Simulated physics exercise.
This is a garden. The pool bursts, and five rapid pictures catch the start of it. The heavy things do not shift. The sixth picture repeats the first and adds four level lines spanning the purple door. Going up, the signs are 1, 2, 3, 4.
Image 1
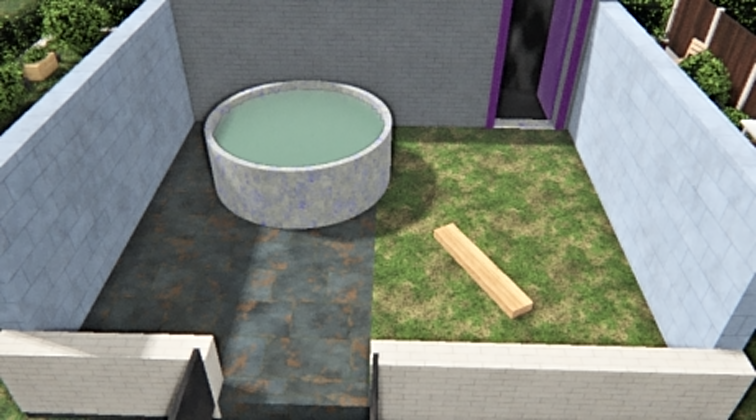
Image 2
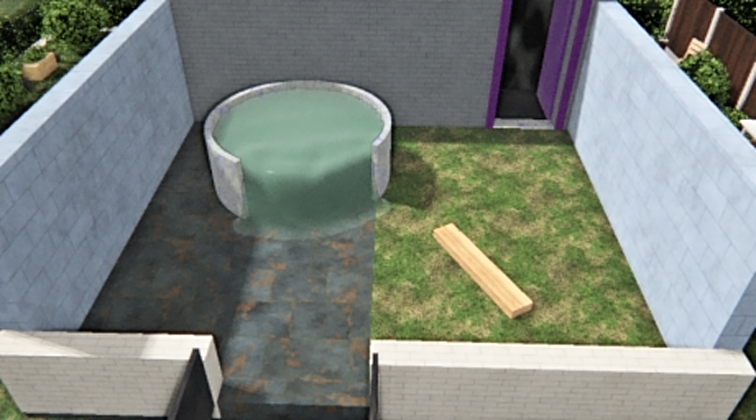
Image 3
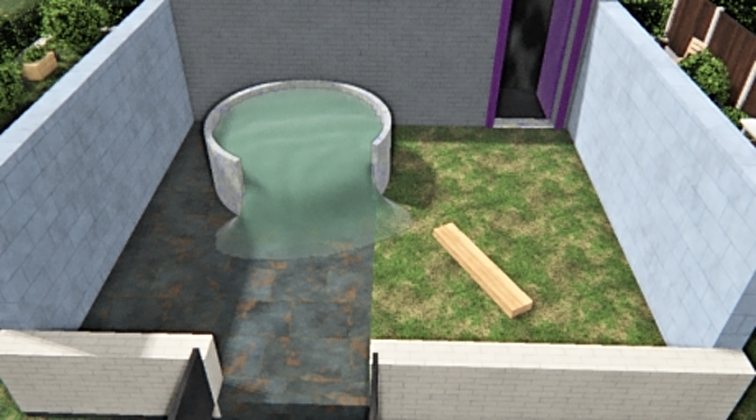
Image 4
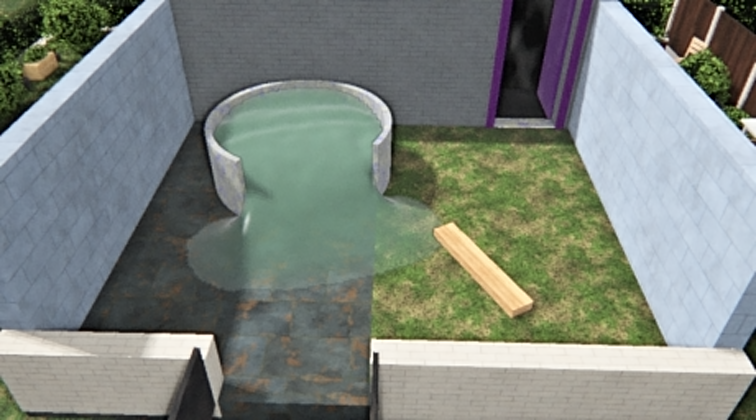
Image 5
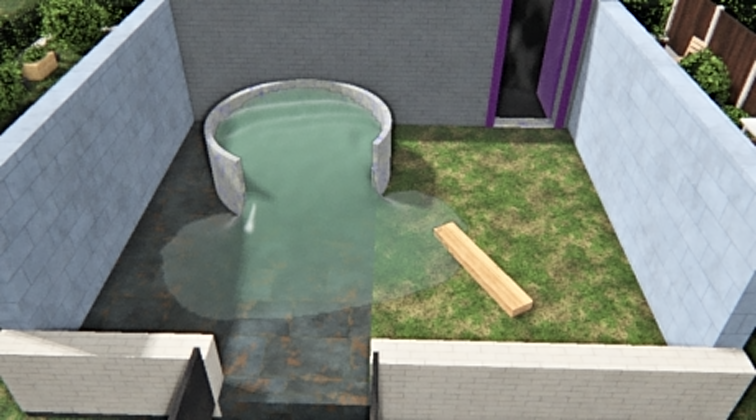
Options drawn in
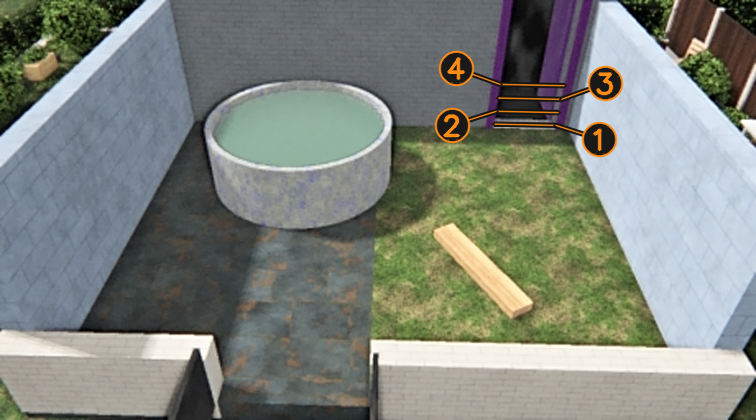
A walled garden, half dark paving and half patchy grass, is seen from above by a still camera, with pale blue walls at the sides and a low white wall in front. A round stone pool of green water stands at the back left, a purple doorway at the back right, and a wooden plank lies on the grass. The pool's front disappears, and water pours through the gap, spreading across paving and grass to the plank.
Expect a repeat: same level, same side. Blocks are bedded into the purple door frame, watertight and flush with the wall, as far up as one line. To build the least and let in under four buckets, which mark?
Use mark 1.
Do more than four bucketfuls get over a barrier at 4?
No, that is safe.
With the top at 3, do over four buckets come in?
No, that is safe.
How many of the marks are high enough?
All of the four.
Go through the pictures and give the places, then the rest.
Water in the pool at rest, its middle at (300, 126); foot of the purple doorway at (524, 128); open gate at (292, 334).
Water covers 2 % of the ground and shows as far out as (238, 221).
Water covers 6 % of the ground and shows as far out as (406, 221).
Water covers 13 % of the ground and shows as far out as (200, 266).
Water covers 20 % of the ground and shows as far out as (172, 277).
On the marked copy, 1 at (525, 124); 2 at (527, 111); 3 at (529, 98); 4 at (532, 85); from the bottom up 1, 2, 3, 4.
If 1 is chosen, nothing gets over.
If 2 is chosen, nothing gets over.
If 3 is chosen, nothing gets over.
If 4 is chosen, nothing gets over.
